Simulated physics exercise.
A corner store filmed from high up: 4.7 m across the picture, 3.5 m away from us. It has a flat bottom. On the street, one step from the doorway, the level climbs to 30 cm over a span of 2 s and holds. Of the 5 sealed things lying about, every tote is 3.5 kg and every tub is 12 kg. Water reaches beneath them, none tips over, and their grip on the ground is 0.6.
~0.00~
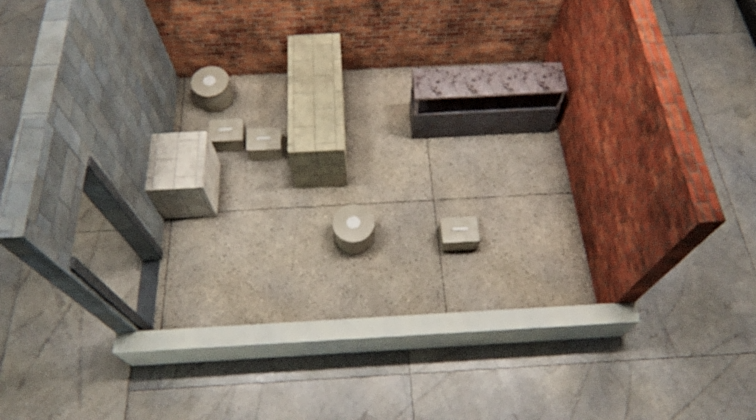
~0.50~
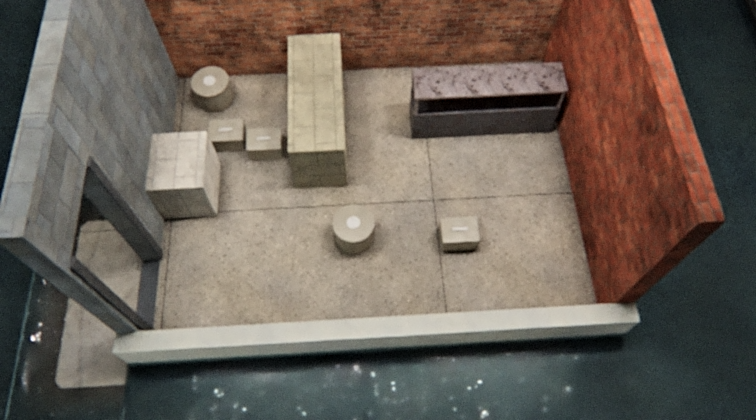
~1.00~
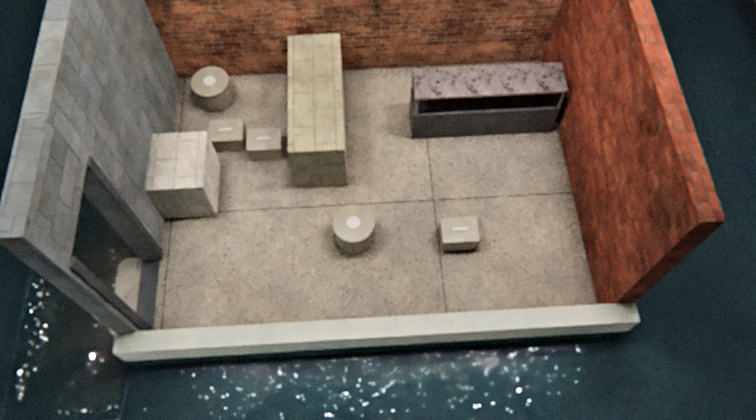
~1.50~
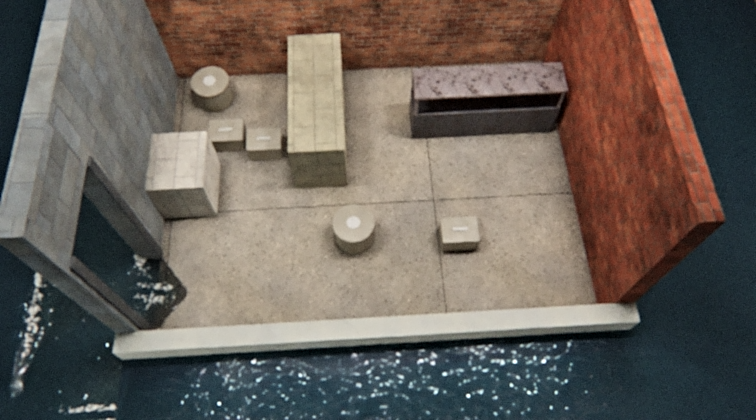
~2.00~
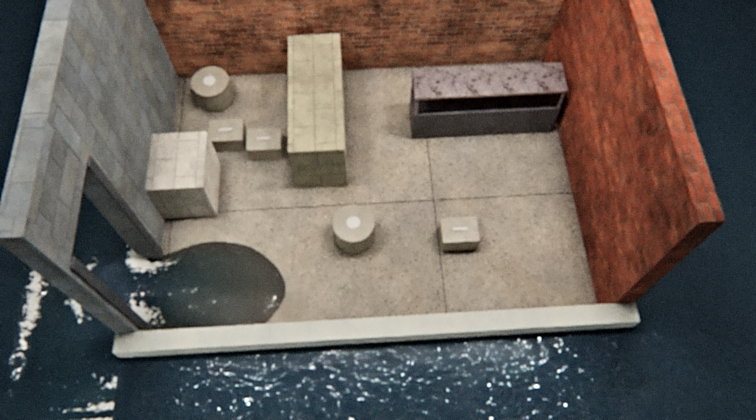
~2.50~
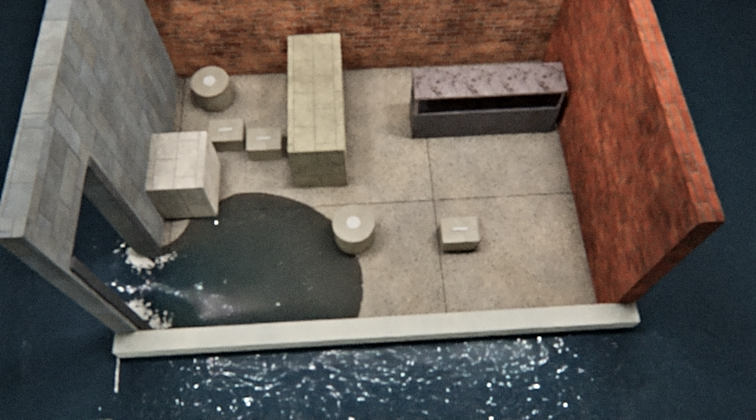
Dark water surrounds a small walled store, then enters the left doorway and spreads across the floor.
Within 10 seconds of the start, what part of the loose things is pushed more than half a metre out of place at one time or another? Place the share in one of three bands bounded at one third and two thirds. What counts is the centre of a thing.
The shifted amount is moderate, between a third and two thirds.
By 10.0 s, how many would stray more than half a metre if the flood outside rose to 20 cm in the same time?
In that case the number is 2.
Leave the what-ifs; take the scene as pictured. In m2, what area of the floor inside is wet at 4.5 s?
Wet: Near 11.0 m2.
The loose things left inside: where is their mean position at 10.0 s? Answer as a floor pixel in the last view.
At about (336, 137).
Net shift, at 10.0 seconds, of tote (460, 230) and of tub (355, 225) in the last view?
The first is 100 cm from its start, the second 250 cm.
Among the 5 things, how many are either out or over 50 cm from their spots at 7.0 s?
Tally: 3.
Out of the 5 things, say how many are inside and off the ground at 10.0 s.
I get 4.
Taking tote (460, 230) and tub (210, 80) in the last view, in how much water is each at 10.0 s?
Around 16 cm and 5 cm.
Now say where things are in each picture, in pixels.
The first picture shows a tote at (460, 229) rests on the ground; a tote at (264, 139), on the bottom; water covers 0.0 m2; 0 of 5 have shifted.
The second picture shows a tote at (460, 229), on the bottom; a tote at (264, 139) rests on the ground; water covers 0.0 m2; 0 of 5 have shifted.
The third picture shows a tote at (460, 229), on the bottom; a tote at (264, 139), on the bottom; 0.0 m2 under water; 0 of 5 have shifted.
The fourth picture shows a tote at (460, 229), on the bottom; a tote at (264, 139), on the bottom; 0.1 m2 under water; 0 of 5 have shifted.
The fifth picture shows a tote at (460, 229) rests on the ground; a tote at (264, 139) rests on the ground; 1.2 m2 under water; 0 of 5 have shifted.
The sixth picture shows a tote at (460, 229), on the bottom; a tote at (264, 139), on the bottom; water covers 3.0 m2; 0 of 5 have shifted.
After 3.5 s 0 of 5 are over 50 cm from their spots; 0 afloat.
After 4.5 s 2 of 5 are over 50 cm from their spots; 0 afloat.
After 7.0 s 3 of 5 are over 50 cm from their spots; 3 afloat.
After 10.0 s 3 of 5 are over 50 cm from their spots, and 3 have been at some point; 4 afloat.
